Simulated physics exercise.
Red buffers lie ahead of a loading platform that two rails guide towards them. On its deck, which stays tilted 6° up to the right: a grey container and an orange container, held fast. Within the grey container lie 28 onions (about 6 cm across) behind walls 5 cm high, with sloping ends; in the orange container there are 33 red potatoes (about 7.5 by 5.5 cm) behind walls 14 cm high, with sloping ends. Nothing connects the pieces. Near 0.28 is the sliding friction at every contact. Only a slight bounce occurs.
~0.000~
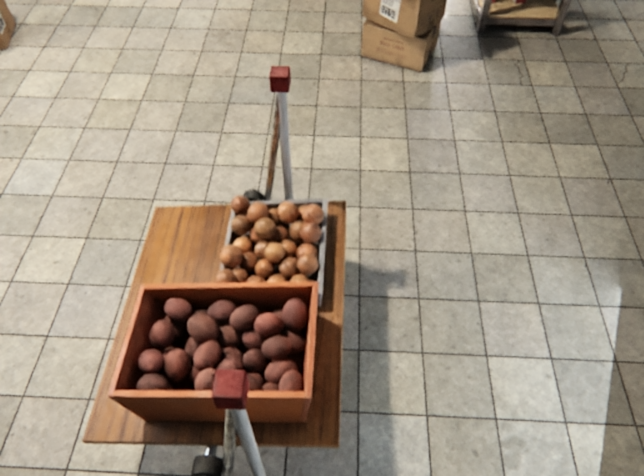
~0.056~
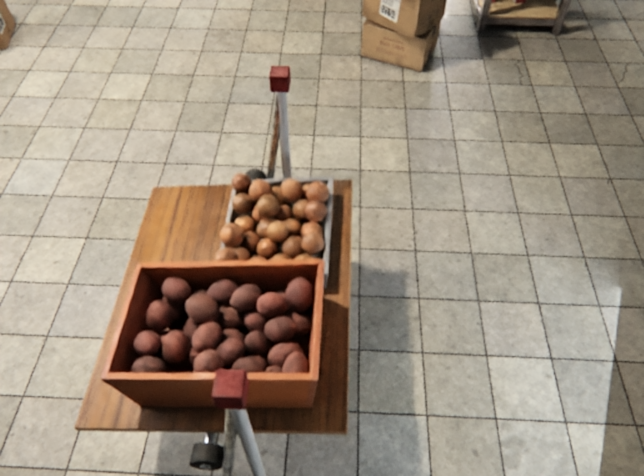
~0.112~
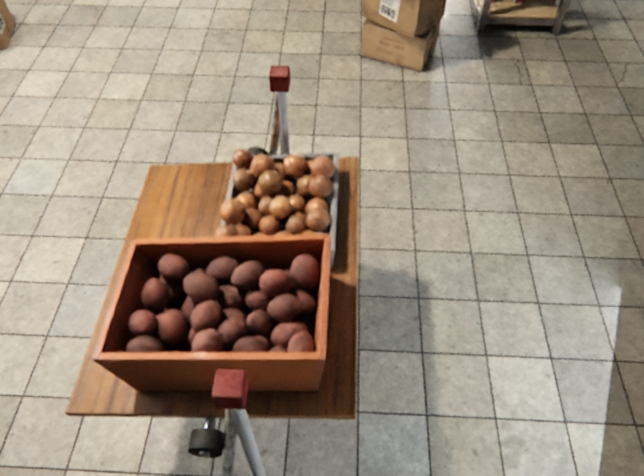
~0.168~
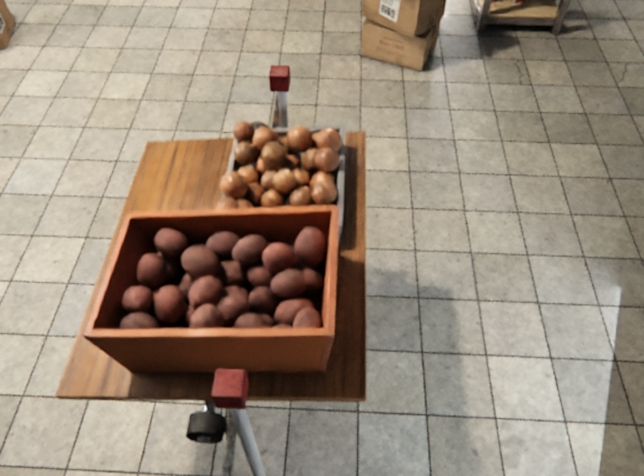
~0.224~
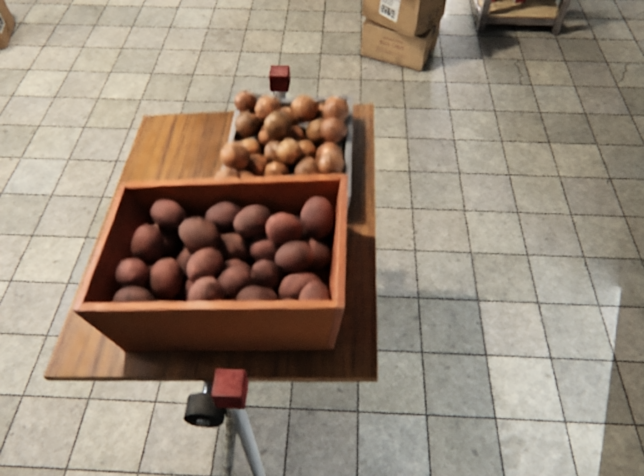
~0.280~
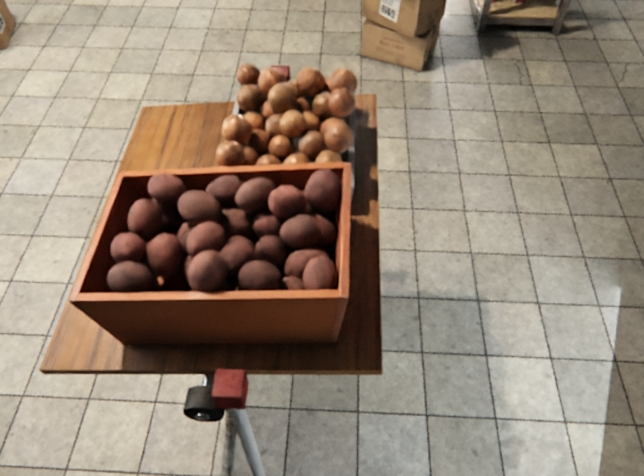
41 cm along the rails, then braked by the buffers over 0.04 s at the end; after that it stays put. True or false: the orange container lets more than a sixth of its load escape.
False.
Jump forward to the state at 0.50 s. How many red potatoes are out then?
The number is about 0 at that moment.
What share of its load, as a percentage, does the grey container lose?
Grey container: 25%.
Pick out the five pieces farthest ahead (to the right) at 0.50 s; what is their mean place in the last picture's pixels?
The five leading pieces sit around (365, 112) in the last view.
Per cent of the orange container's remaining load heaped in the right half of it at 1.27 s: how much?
About 50%.
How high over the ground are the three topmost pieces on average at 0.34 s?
Around 90 cm high.
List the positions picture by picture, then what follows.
In the first frame (places track the rim corner closest to us here), orange container (305, 394); grey container (its farthest corner) (237, 203); 0 cm travelled; all still inside.
The second frame shows orange container (311, 376); grey container (238, 182); 9 cm travelled.
The third frame shows orange container (318, 356); grey container (239, 158); 19 cm travelled.
The fourth frame shows orange container (326, 331); grey container (240, 132); 28 cm travelled.
The fifth frame shows orange container (336, 304); grey container (242, 103); 38 cm travelled.
The sixth frame shows orange container (340, 293); grey container (242, 93); 41 cm travelled; all still inside.
After 0.34 s, the grey container has all 28 and the orange container has all 33.
After 0.50 s, the grey container is down by 5 of 28 and the orange container has all 33.
After 0.72 s, the grey container is down by 7 of 28 and the orange container has all 33.
Final count (at 1.27 s), the grey container is down by 7 of 28 and the orange container has all 33. Asked share, 0 of 33, 0 per cent.
